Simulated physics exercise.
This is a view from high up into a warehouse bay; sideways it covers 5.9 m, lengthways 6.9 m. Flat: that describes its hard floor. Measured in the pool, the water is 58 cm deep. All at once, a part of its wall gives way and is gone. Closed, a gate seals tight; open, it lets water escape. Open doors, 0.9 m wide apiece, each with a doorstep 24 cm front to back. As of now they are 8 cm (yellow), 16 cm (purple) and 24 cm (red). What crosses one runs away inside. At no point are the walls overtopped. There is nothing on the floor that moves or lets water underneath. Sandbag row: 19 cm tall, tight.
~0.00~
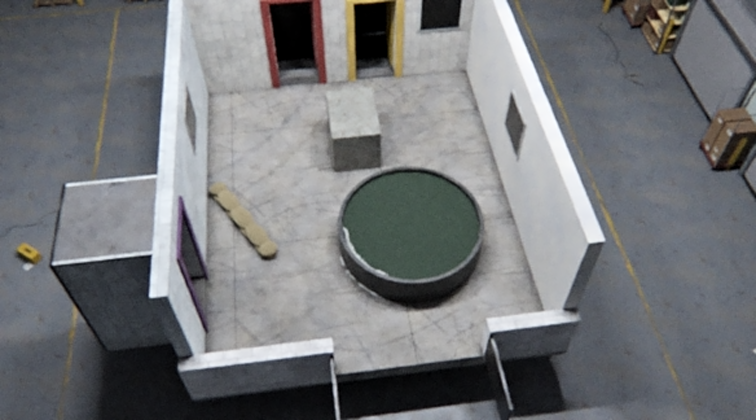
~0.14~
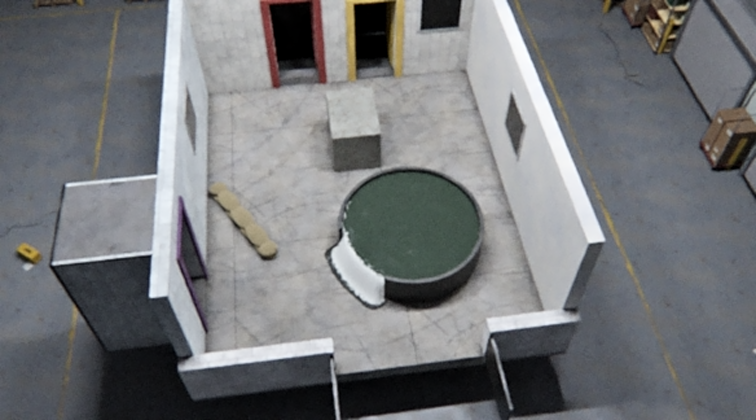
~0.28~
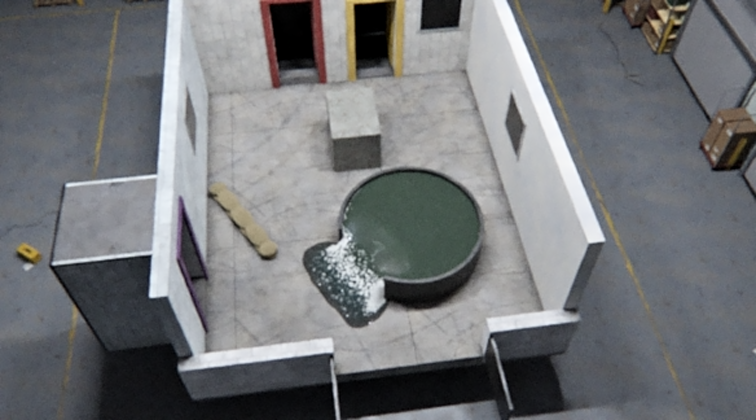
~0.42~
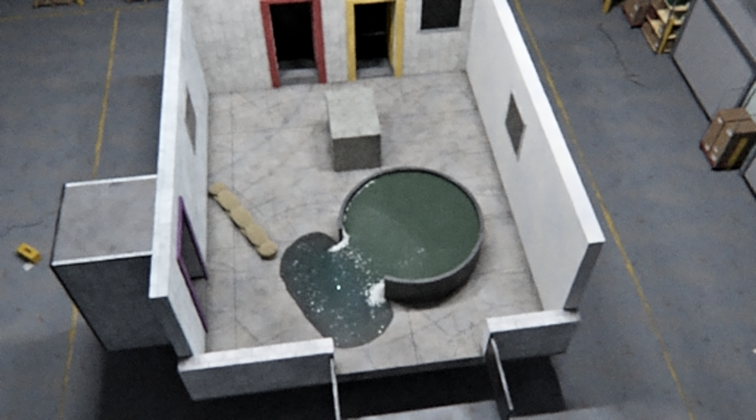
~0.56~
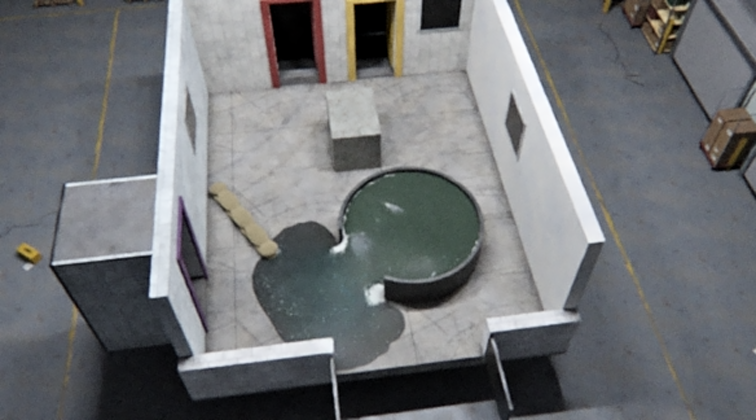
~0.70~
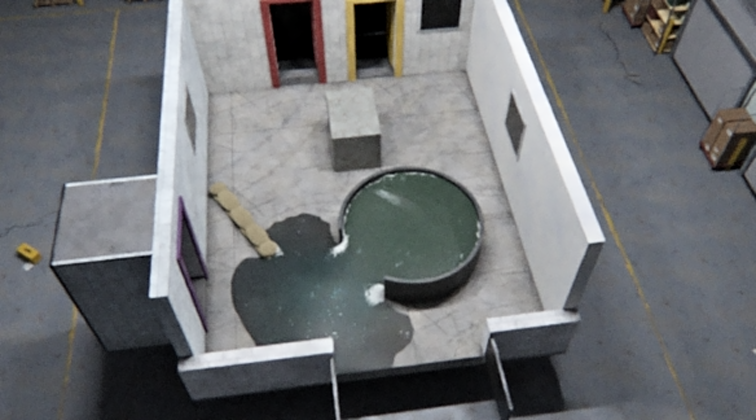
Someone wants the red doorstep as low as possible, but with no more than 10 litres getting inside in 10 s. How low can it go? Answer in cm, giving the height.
No lower than roughly 5 cm.
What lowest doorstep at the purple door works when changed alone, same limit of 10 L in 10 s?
The purple door needs around 29 cm.
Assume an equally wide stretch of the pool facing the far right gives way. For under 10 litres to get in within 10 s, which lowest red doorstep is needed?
A height of around 6.0 cm.
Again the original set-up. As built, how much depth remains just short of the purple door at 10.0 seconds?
It works out to about 11.5 centimetres deep.
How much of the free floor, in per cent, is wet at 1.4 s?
Some 20 per cent of it.
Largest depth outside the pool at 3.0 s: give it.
Max depth: Around 32 cm.
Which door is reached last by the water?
The yellow door.
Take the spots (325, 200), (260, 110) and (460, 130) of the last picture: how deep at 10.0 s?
Depths in order: 3 / 6 / 2 cm.
After 1.4 s water covers 20 % of the floor, deepest (47 cm) near (206, 377); it has not reached the red door.
After 3.0 s water covers 25 % of the floor, deepest (32 cm) near (228, 375); it has not reached the red door.
After 10.0 s water covers 85 % of the floor, deepest (13 cm) near (207, 222); 8 cm at the red door, 0 litres in over its 24 cm doorstep.
At the red door as built, the water arrived by 5.3 s and peaked near 8 cm at 7.6 s.
Run again over the same 10 s with other heights there, 16 litres in over 4.5 cm, 3 litres over 6.5 cm. The limit of 10 litres is kept from about 5 cm up.
